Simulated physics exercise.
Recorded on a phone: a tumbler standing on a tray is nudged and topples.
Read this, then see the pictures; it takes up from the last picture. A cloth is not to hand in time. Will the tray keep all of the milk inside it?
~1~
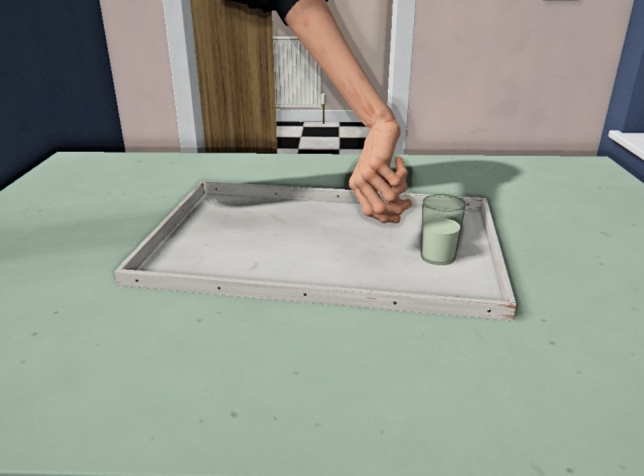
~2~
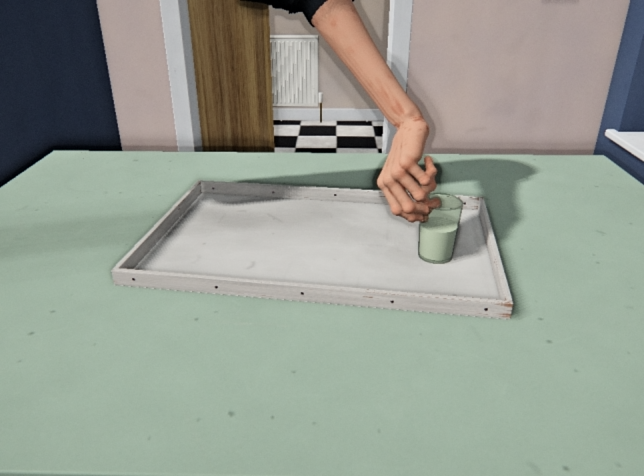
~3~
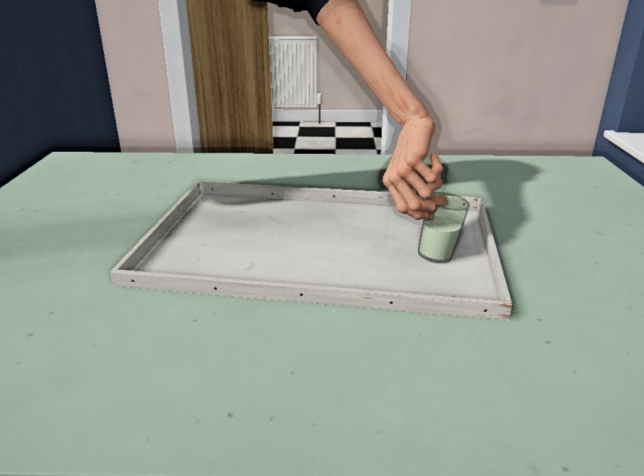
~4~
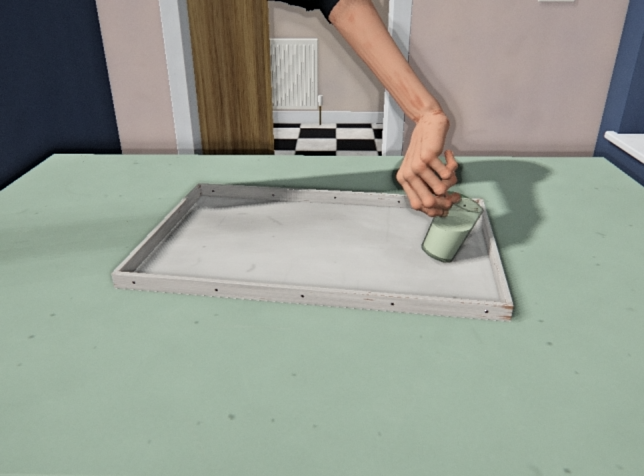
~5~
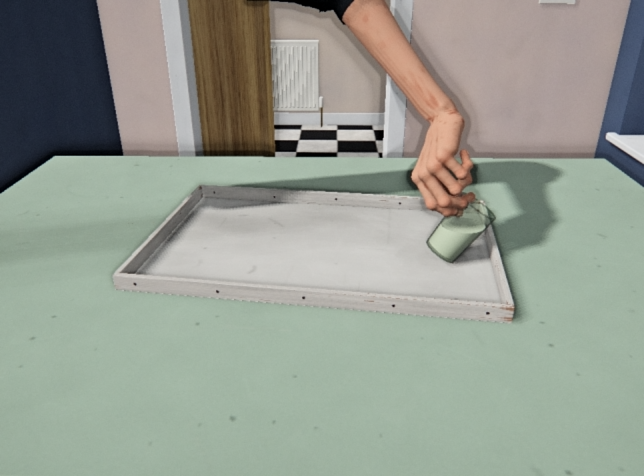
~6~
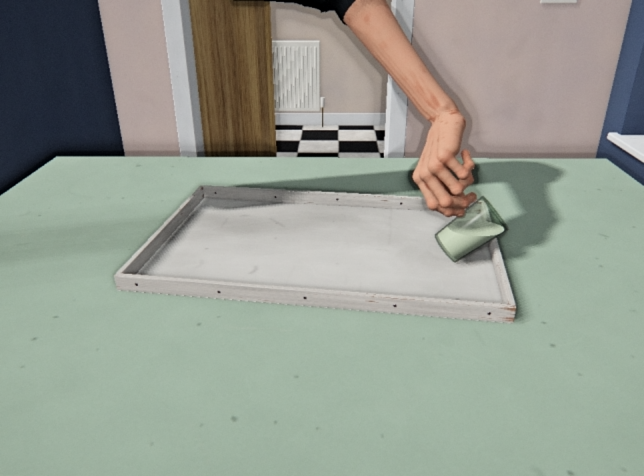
No.
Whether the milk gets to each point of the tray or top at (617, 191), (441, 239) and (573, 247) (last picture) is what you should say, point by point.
Lab note - spot 1: No contact; spot 2: No contact; spot 3: Contact.
Next, the tumbler lies across the rim; the puddle covers about as much as a plate; the table is getting wet.
After that, the puddle covers about as much as a tray; the table is getting wet.
Finally, the puddle covers about as much as a tray; the table is getting wet.
